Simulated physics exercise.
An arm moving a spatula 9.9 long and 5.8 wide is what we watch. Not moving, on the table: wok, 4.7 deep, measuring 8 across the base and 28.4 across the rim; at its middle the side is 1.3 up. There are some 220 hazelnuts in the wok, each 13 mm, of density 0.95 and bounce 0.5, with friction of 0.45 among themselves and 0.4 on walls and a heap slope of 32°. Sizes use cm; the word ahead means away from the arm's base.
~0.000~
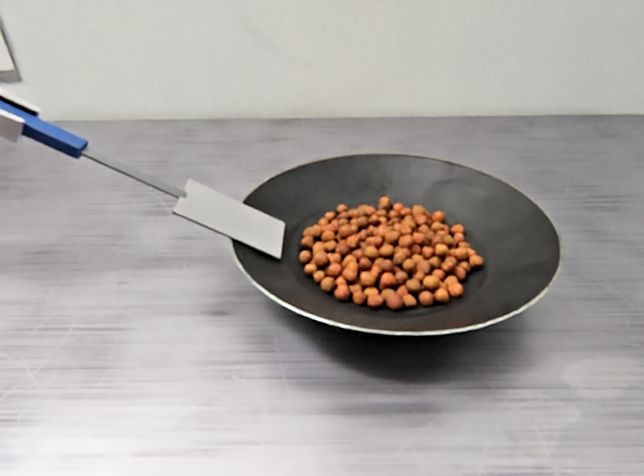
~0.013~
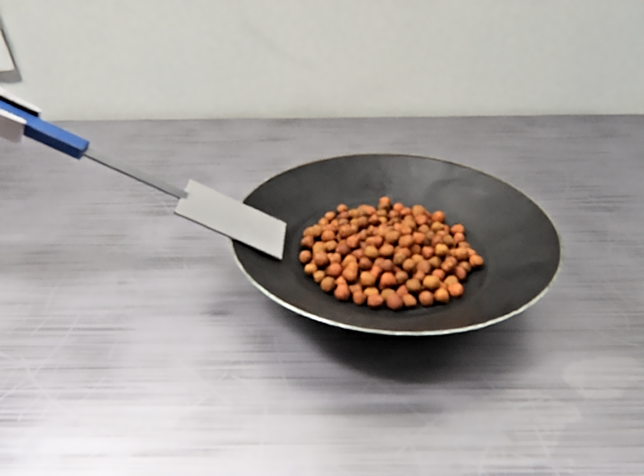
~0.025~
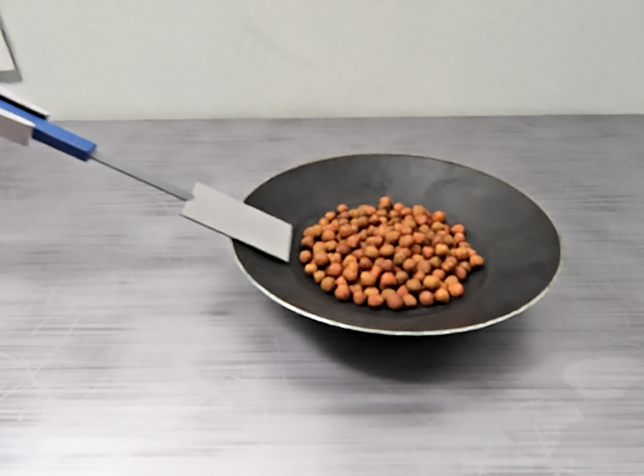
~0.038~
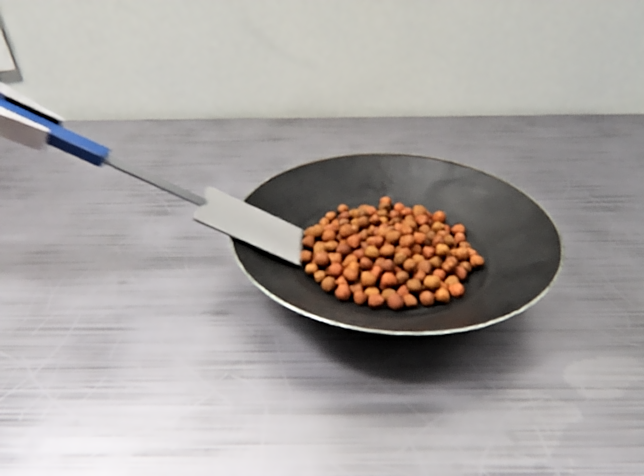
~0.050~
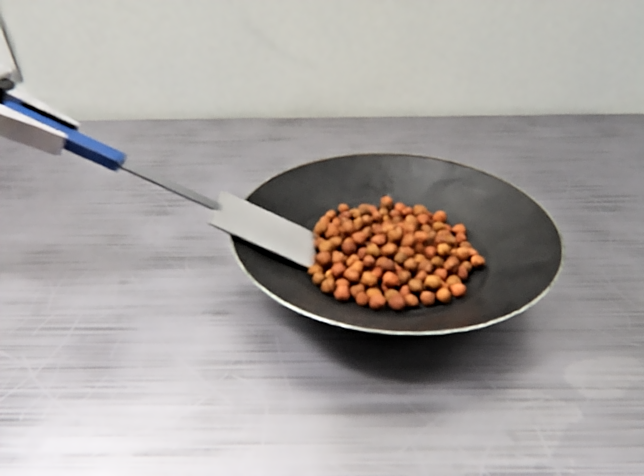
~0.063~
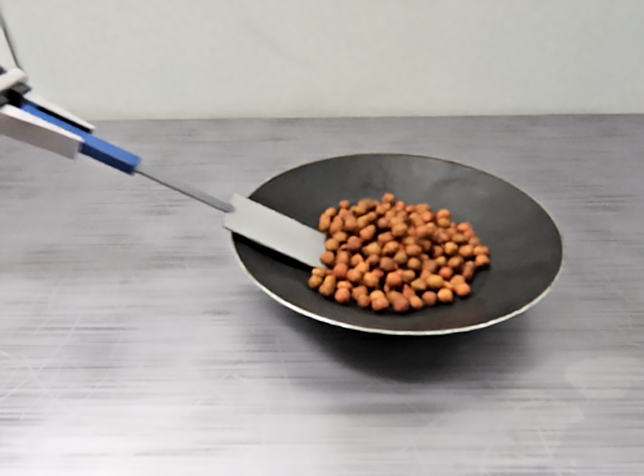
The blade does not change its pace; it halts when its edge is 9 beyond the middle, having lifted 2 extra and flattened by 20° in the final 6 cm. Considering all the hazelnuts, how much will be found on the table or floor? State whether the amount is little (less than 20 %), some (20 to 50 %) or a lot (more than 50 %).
The amount is little, less than 20 %.
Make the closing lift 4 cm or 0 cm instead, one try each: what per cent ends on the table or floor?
15 and 10 per cent.
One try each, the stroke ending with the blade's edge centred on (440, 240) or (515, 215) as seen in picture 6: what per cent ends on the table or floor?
Estimates, in order: 0 % and 30 %.
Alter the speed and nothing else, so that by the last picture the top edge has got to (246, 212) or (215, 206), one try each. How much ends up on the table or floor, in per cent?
About 30 and 5 per cent.
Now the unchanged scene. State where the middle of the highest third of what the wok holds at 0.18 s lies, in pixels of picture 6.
It is centred at about (469, 226).
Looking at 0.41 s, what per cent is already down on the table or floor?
About 15 per cent.
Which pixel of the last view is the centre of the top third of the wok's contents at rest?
Close to pixel (478, 234).
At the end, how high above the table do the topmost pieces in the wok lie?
Height at rest: Roughly 5.0 cm.
After 0.12 s, sloping 30°, highest piece 7 above the table; 221 in the wok.
After 0.18 s, sloping 25°, highest piece 7 above the table; 221 in the wok.
After 0.41 s, sloping 10°, highest piece 5 above the table; 193 in the wok, 28 on the table or floor.
After 1.46 s, sloping 10°, highest piece 5 above the table; 193 in the wok, 28 on the table or floor.
In the end, 193 in the wok, 28 on the table or floor. That is 13 % on the table or floor.
